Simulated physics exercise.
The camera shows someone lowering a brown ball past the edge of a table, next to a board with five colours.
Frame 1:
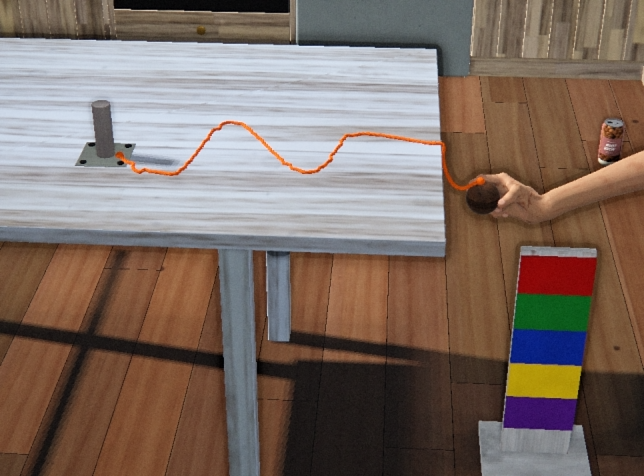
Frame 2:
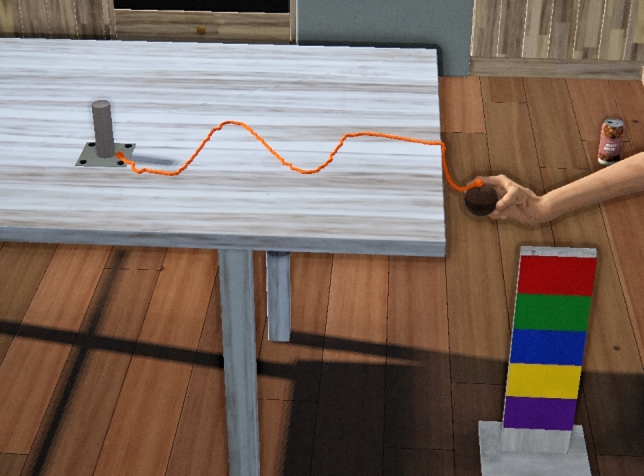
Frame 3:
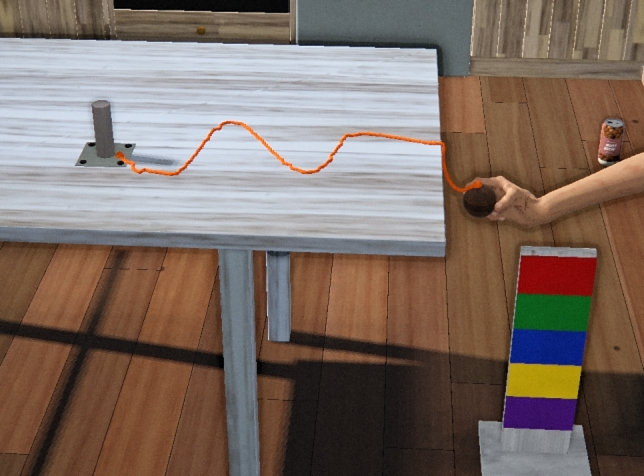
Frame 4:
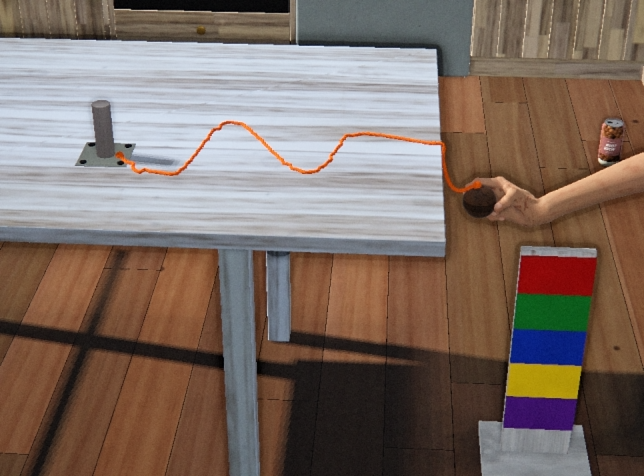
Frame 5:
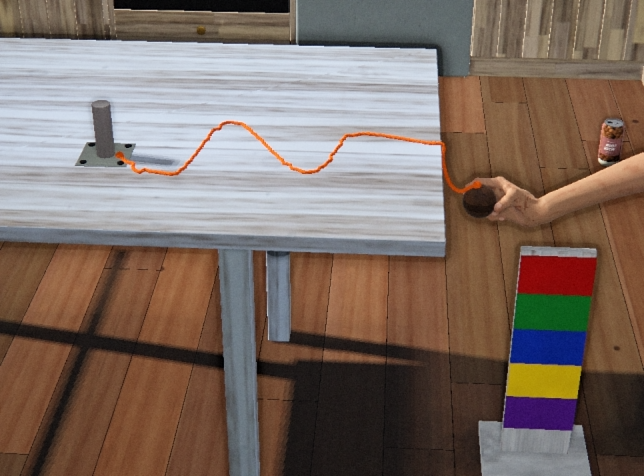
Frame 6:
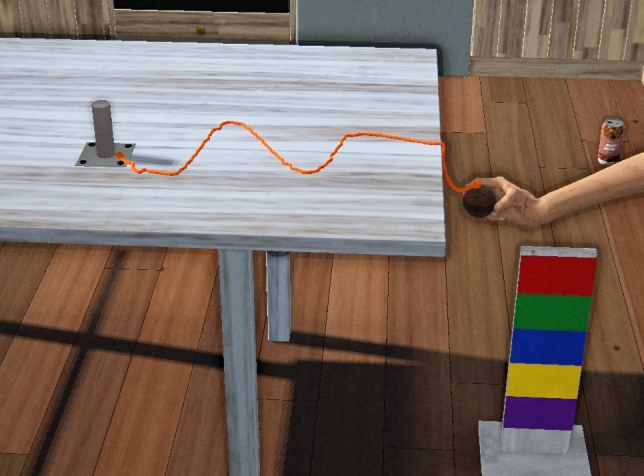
In a wood-floored room, a hand held a brown ball tied to an orange shoelace that lay in waves across a table from a short post, and hardly anything moved beside the striped colour board.
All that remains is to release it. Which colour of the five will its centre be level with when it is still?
Its centre will be level with purple.
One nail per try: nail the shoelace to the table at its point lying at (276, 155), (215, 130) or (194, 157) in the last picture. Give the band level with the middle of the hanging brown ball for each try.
Taking the three tries in turn, you'd get green, blue and yellow.
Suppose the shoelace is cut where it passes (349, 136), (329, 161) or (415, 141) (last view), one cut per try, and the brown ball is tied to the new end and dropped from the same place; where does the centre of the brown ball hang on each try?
First (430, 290), then (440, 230), then (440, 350).
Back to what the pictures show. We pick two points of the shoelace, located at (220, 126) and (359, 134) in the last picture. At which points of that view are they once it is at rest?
Near (324, 150) and (431, 278).
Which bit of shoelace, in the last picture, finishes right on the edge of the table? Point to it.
You'll find it somewhere near (283, 160).
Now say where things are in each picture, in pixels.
Brown ball (483, 197); red (557, 278); green (553, 313); blue (548, 349); yellow (544, 382); purple (540, 415), in the first frame.
Brown ball (481, 199); shoelace through (150, 172) (209, 136) (264, 143) (327, 163) (393, 137), in the second frame.
Brown ball (480, 201), in the third frame.
Brown ball (479, 201); shoelace through (150, 172) (209, 136) (264, 143) (327, 163) (393, 137), in the fourth frame.
Brown ball (479, 201), in the fifth frame.
Brown ball (479, 201); shoelace through (150, 172) (209, 136) (264, 143) (327, 163) (393, 137), in the sixth frame.
Early on, ball near (442, 390); level with yellow.
Midway, ball near (417, 402); level with purple.
Finally, ball near (419, 409); level with purple. The purple one.
